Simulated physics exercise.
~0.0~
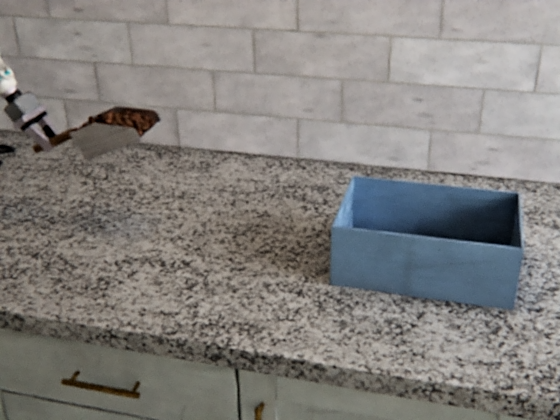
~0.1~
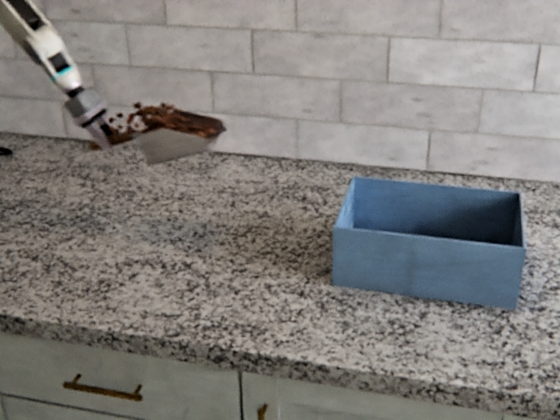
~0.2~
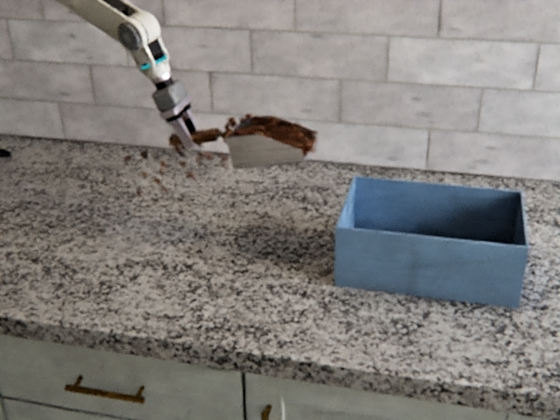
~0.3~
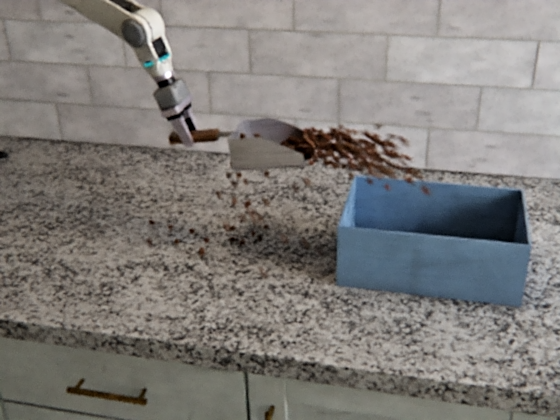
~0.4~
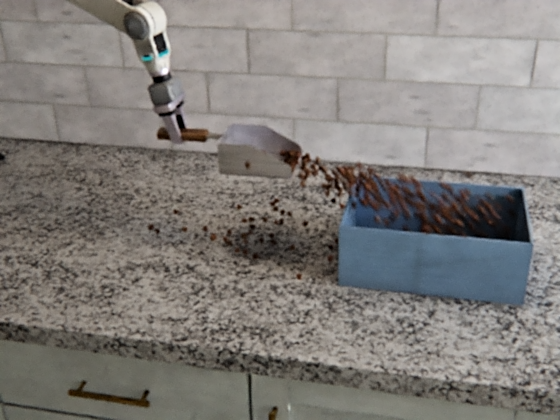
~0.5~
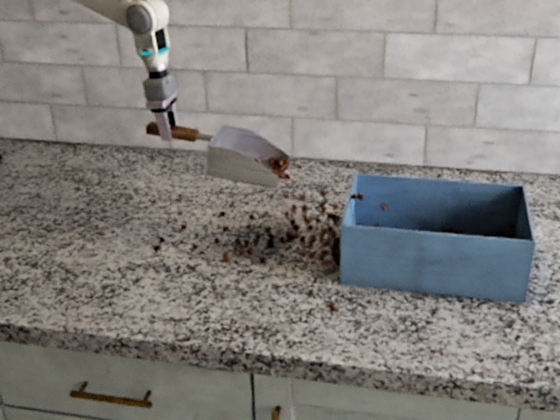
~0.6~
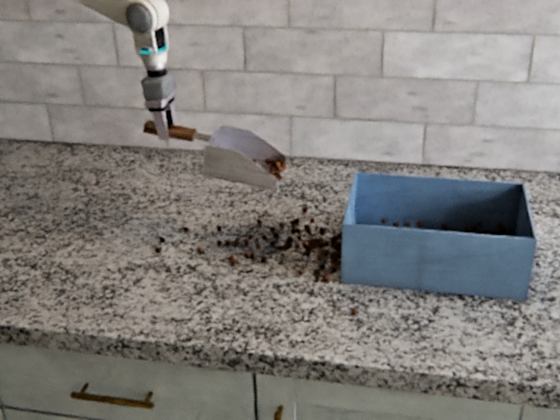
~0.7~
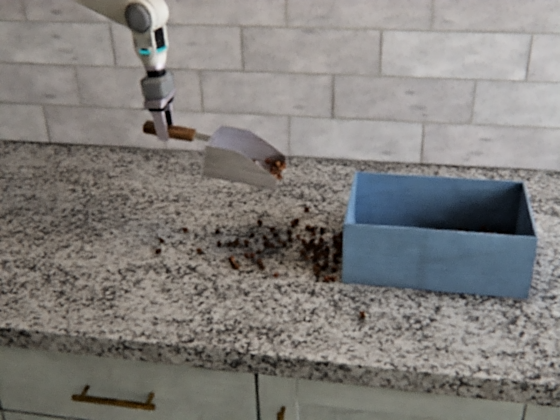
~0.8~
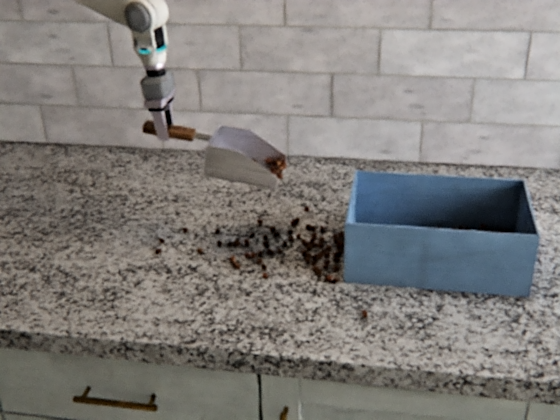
A robot arm sweeps in from the left above a speckled stone counter, carrying a metal scoop heaped with small brown pellets toward a blue open-topped box. As the scoop slows and stops short of the box, the load slides off its front edge and flies to the right in a loose stream. The scoop draws back slightly and tips forward while most of the pellets drop into the box. Others fall short, scattering over the counter and gathering by the box's left side. At the end the arm holds still, with a few pellets left at the scoop's lip.
